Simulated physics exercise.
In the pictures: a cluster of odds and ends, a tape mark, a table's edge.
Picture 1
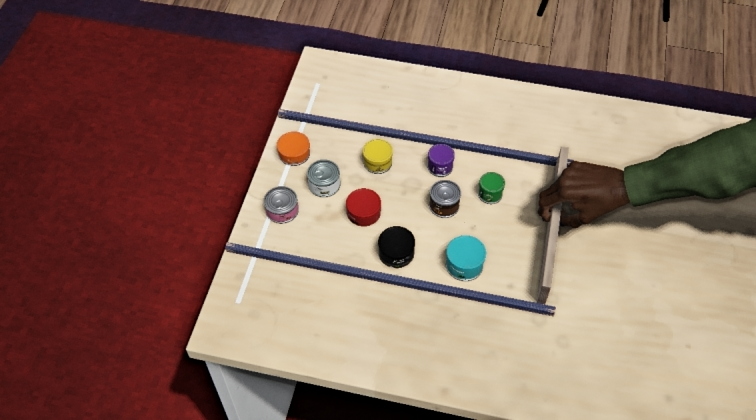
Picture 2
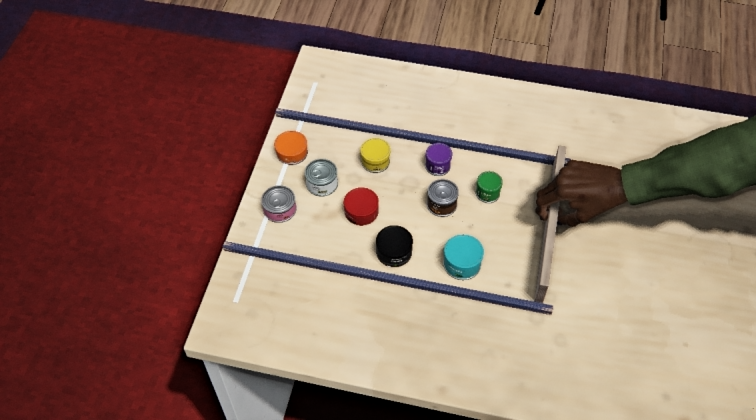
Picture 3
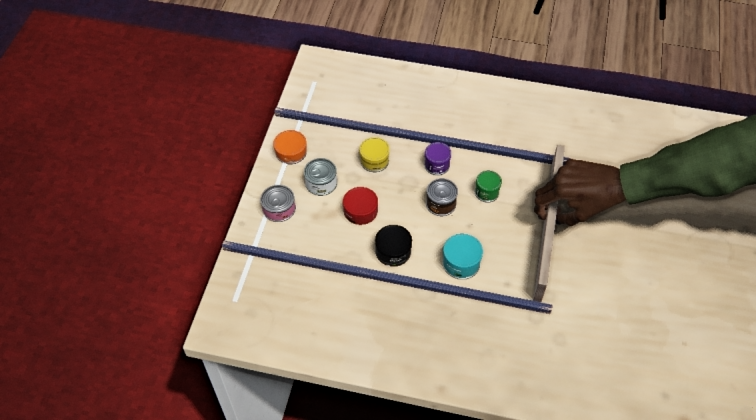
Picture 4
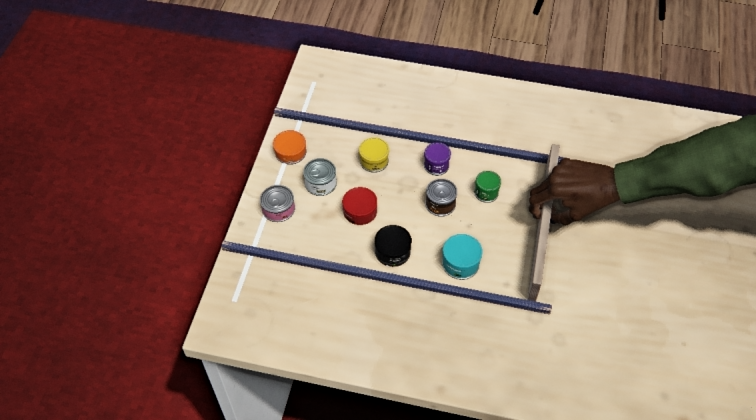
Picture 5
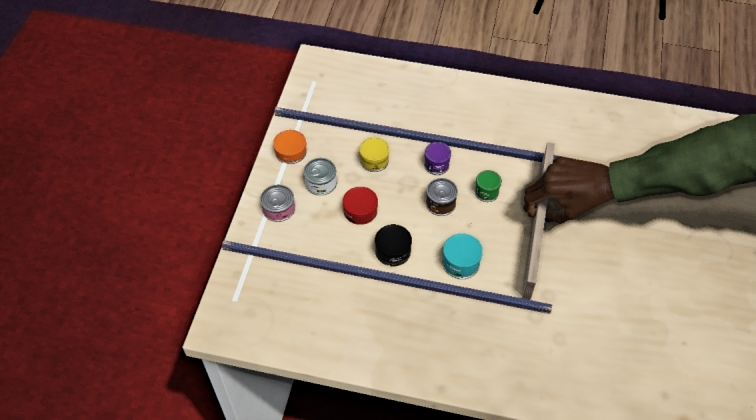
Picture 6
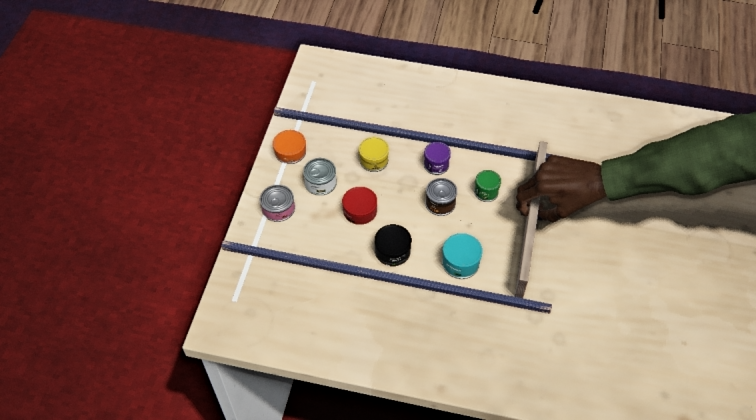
A hand in a green sleeve slid an upright board slightly left between two blue rails on a table, while the colourful tins and tubs scattered between it and the white tape stayed put.
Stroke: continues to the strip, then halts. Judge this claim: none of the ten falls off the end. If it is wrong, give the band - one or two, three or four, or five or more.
Wrong; five or more fall off.
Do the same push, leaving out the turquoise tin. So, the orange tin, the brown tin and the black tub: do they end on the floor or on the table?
Orange tin down; brown tin still up; black tub still up.
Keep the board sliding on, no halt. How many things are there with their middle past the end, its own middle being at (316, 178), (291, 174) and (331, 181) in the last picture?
In order of the places given, that's 0, 4 and 0.
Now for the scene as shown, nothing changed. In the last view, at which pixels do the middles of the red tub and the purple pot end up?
First object: (255, 191); second object: (284, 121).
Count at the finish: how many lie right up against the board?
That makes 5.
A little later, none off yet; orange tin at rest near (290, 147); pink tin at rest near (278, 203); white pot at rest near (320, 177).
Next, none off yet; orange tin at rest near (290, 147); pink tin at rest near (278, 203); white pot moving near (316, 176).
When it is over, the number that fall off is five or more; down, black tub, yellow tin, white pot, pink tin and orange tin.
